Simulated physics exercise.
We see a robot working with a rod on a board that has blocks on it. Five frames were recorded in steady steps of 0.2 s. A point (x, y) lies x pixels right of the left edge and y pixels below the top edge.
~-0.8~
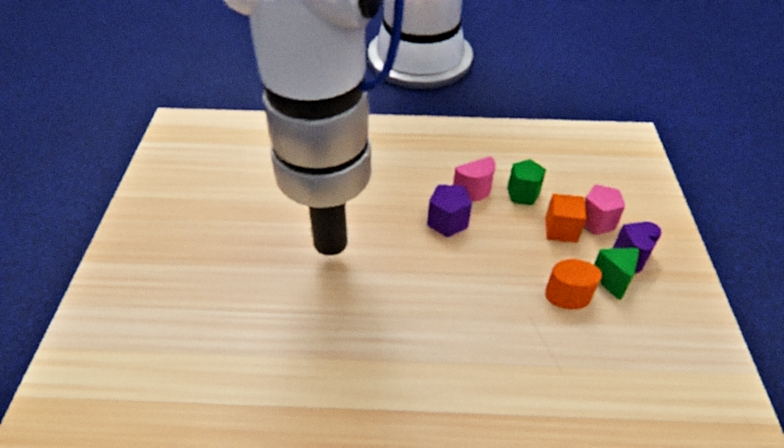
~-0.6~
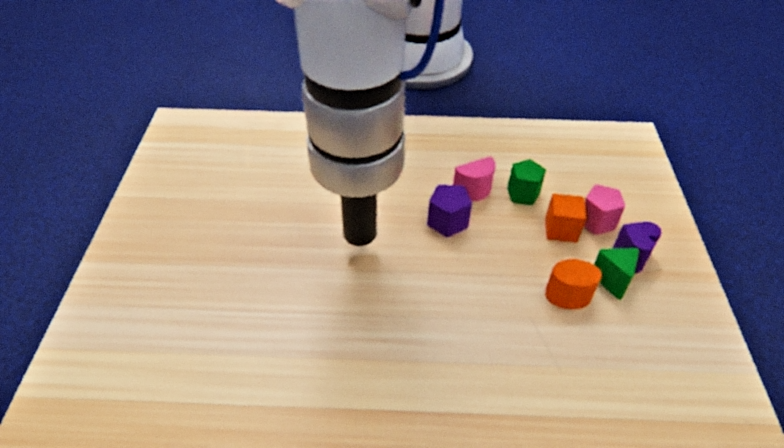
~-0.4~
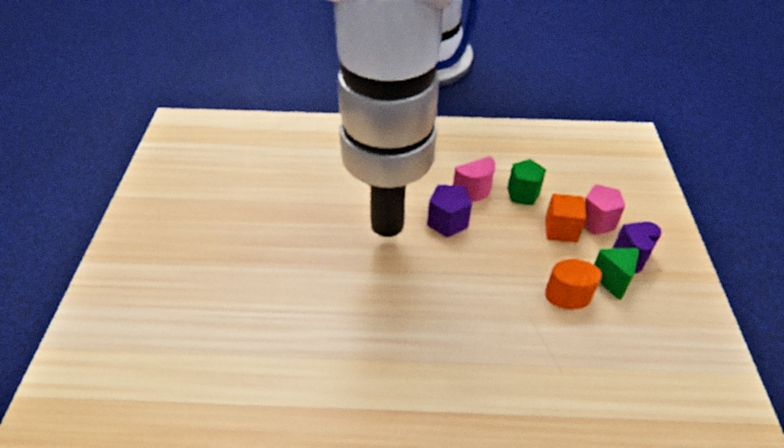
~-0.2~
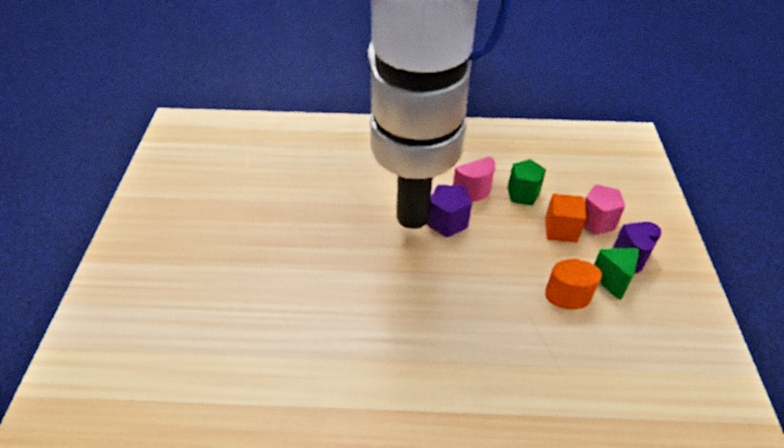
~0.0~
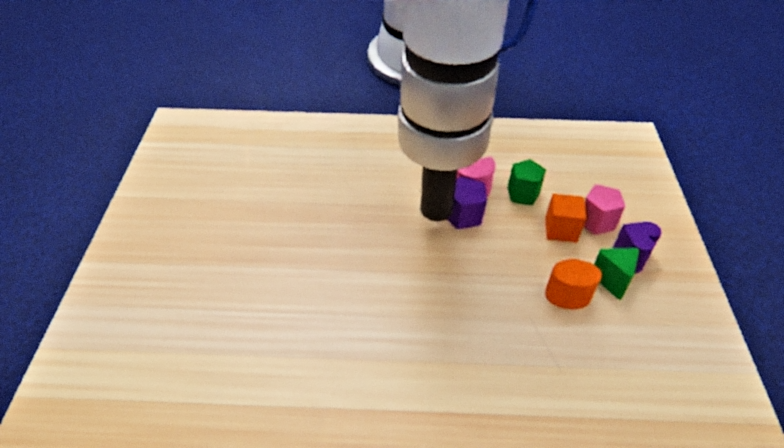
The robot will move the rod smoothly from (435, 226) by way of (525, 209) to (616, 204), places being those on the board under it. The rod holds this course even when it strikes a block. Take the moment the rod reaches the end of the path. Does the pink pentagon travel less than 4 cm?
Yes.
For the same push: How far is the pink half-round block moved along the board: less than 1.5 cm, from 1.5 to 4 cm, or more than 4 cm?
Shift: 1.5 to 4 cm.
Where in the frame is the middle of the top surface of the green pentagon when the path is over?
The green pentagon ends near (580, 141).
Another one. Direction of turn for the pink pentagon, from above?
The turn is clockwise.
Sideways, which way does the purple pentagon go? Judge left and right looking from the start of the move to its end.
Answer: Left.
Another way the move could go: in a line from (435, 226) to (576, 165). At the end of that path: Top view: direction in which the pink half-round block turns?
Prediction: Counterclockwise.
On the path given first. One third of the way, rod at (499, 199); purple pentagon at (523, 174), turned 20° anticlockwise; pink half-round block at (492, 156), turned 20° anticlockwise; green pentagon at (549, 163), turned 15° anticlockwise.
Two thirds of the way, rod at (559, 189); purple pentagon at (563, 159), turned 50° anticlockwise; pink half-round block at (492, 156), turned 20° anticlockwise; green pentagon at (578, 143), turned 40° anticlockwise; orange square at (572, 207).
At the end, rod at (622, 188); purple pentagon at (566, 157), turned 60° anticlockwise; pink half-round block at (492, 156), turned 20° anticlockwise; green pentagon at (580, 141), turned 50° anticlockwise; orange square at (572, 207); pink pentagon at (630, 203), turned 65° clockwise.
